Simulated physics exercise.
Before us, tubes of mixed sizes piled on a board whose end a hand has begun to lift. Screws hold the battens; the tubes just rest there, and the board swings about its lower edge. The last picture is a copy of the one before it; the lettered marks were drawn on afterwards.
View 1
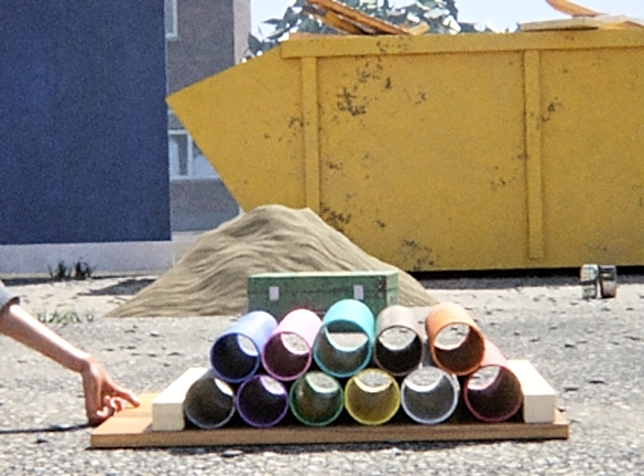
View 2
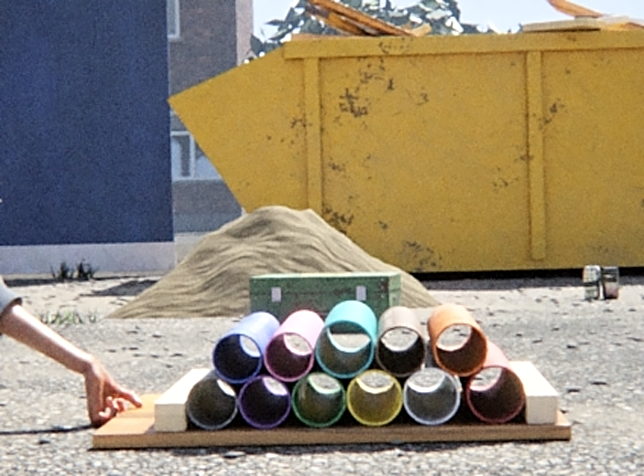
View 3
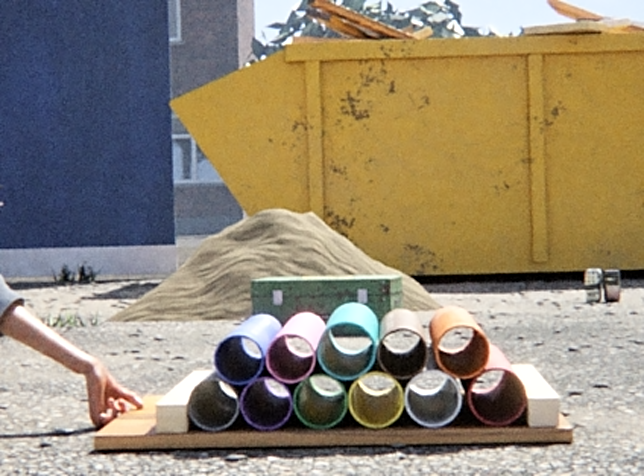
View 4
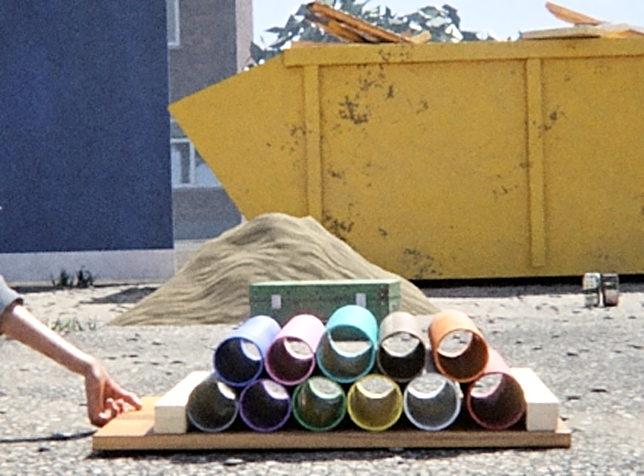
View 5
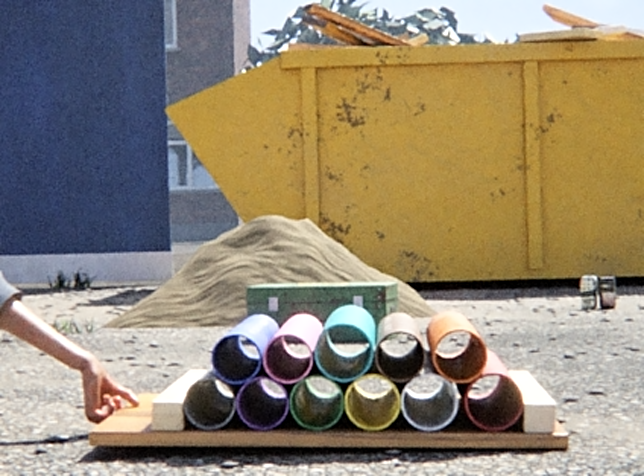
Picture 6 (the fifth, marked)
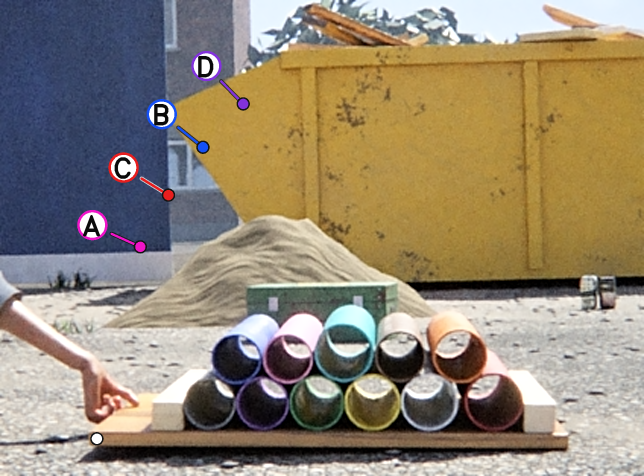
Colourful tubes resting stacked in two rows between pale blocks on a board, a hand holding its left end, barely moving.
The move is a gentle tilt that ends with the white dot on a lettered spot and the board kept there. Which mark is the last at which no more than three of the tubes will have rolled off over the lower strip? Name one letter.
The answer is mark A.
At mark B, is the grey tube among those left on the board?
The grey tube: Yes.
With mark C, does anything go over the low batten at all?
At C: Yes.
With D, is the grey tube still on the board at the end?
The grey tube: Yes.
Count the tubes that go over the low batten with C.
The count is five.
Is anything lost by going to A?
No, at A.
On the copy, A at (140, 247); B at (203, 147); C at (168, 195); D at (243, 104); the white dot at (97, 439).
On A. First, board at 16°.
Then, board at 26°.
Finally, board at 26°, none over the low batten.
By contrast, B five over the low batten; C five over the low batten; D five over the low batten.
